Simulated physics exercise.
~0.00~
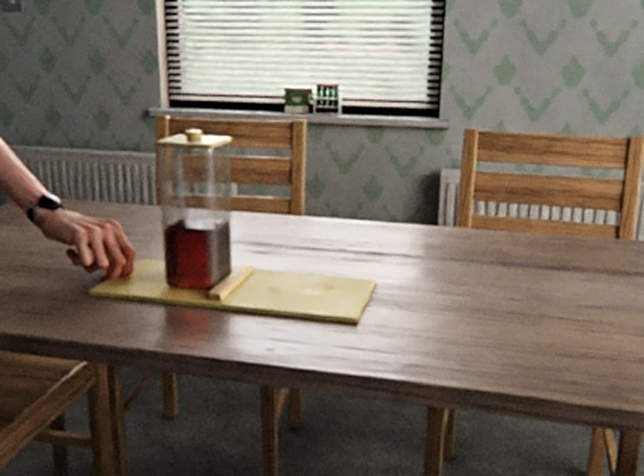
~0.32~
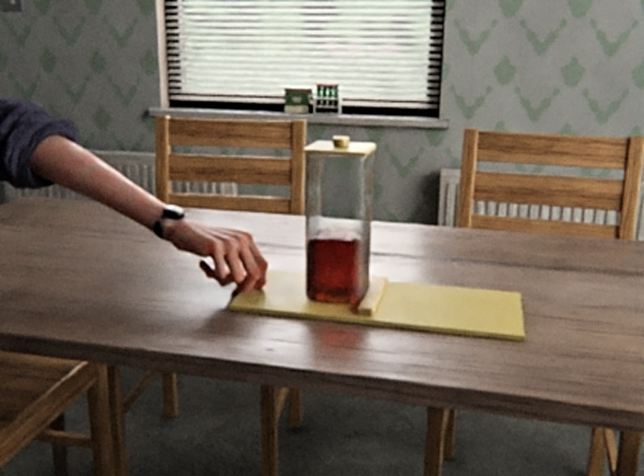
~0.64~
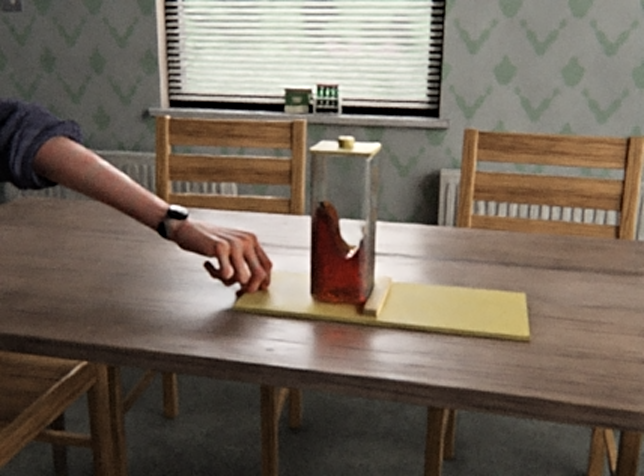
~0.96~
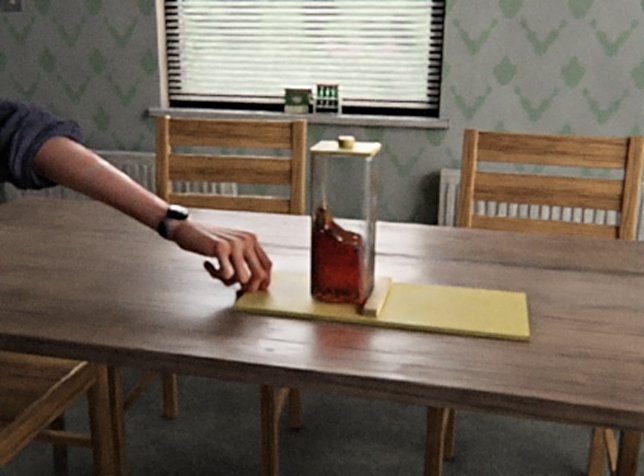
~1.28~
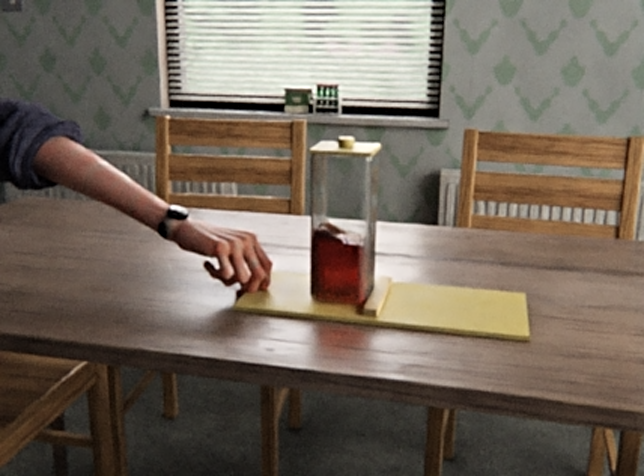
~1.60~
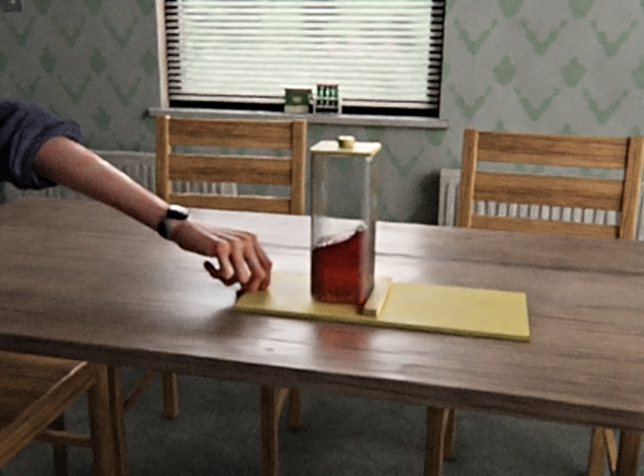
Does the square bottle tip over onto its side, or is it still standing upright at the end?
The square bottle is still standing upright on the board at the end, with the tea having sloshed inside it.
